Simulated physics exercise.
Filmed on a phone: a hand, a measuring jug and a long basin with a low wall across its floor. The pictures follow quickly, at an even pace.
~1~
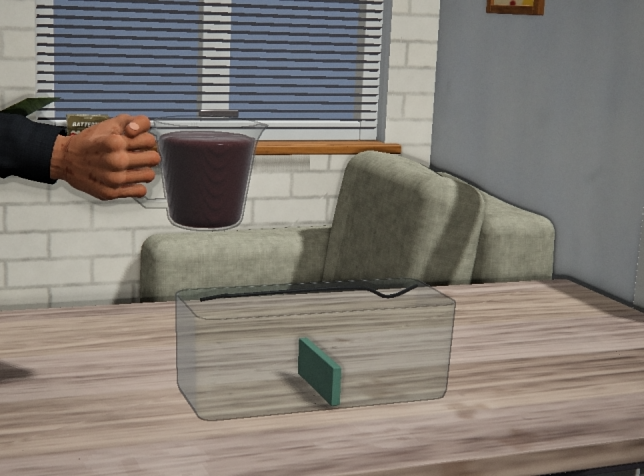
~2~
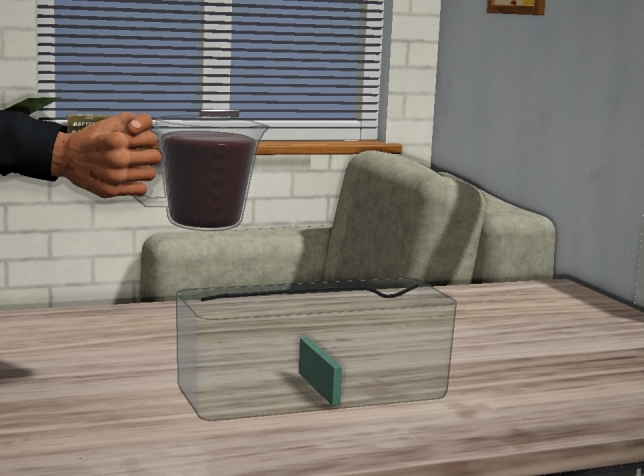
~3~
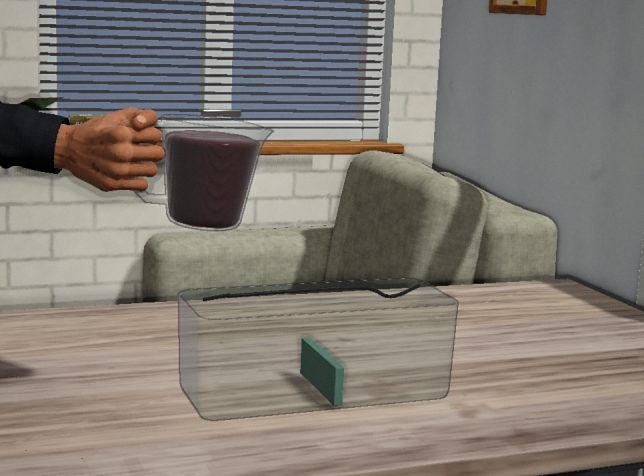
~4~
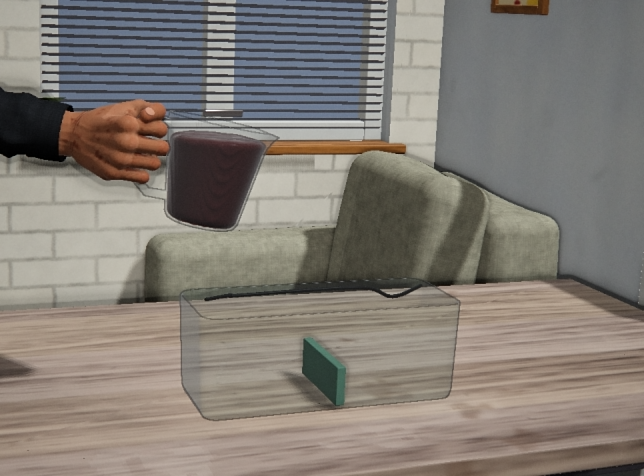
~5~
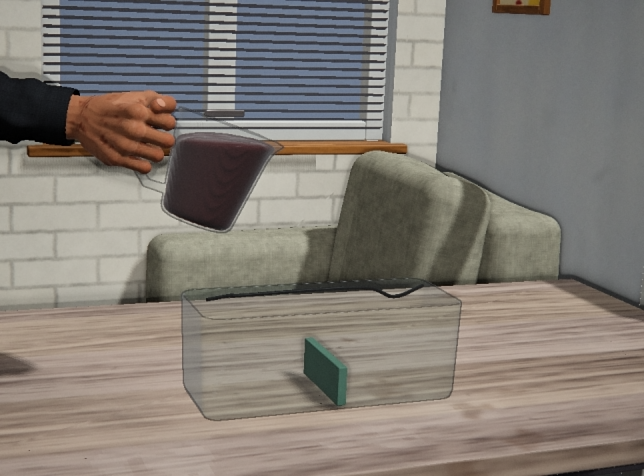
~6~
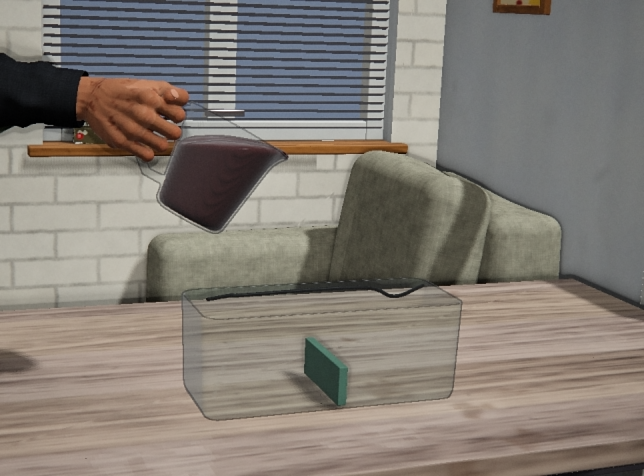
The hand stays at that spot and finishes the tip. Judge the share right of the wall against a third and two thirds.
It comes to from a third to two thirds.
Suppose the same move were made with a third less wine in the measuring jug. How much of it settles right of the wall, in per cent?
It comes to 15 per cent or so.
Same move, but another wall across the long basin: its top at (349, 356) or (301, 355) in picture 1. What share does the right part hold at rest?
Near 5 % and 90 %.
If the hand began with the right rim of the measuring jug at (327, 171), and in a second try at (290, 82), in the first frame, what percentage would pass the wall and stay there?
About 100 and 90 per cent.
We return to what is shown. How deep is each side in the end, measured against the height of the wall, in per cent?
Near 40 on the left, 40 on the right.
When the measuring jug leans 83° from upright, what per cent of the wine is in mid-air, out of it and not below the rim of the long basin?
Near 30 %.
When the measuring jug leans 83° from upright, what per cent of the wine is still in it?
It comes to 60 per cent or so.
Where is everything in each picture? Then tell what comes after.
In the first picture, it leans 0°; its right rim is at (267, 123); the wine meets the walls at (159, 137) and (253, 137); the long basin's rim runs from (186, 306) to (436, 292); the wall's top is at (319, 353).
In the second picture, it leans 1°; its right rim is at (269, 125); the wine meets the walls at (160, 137) and (253, 137).
In the third picture, it leans 5°; its right rim is at (273, 129); the wine meets the walls at (166, 135) and (257, 139).
In the fourth picture, it leans 11°; its right rim is at (279, 136); the wine meets the walls at (170, 135) and (264, 141).
In the fifth picture, it leans 19°; its right rim is at (284, 146); the wine meets the walls at (175, 140) and (273, 144).
In the sixth picture, it leans 29°; its right rim is at (287, 158); the wine meets the walls at (178, 146) and (280, 151); 1 per cent is over the edge.
A moment on, the measuring jug is tipped on its side and 58 per cent is still to pour, 2 is left of the wall and 13 right of it.
Next, the measuring jug is tipped on its side and 16 per cent is still to pour, 28 is left of the wall and 39 right of it.
Then the measuring jug is tipped on its side and 2 per cent is still to pour, 46 is left of the wall and 48 right of it.
Later the measuring jug is tipped on its side and 0 per cent is still to pour, 51 is left of the wall and 48 right of it.
In the end 51 per cent lies left of the wall, 48 right of it and 1 outside.
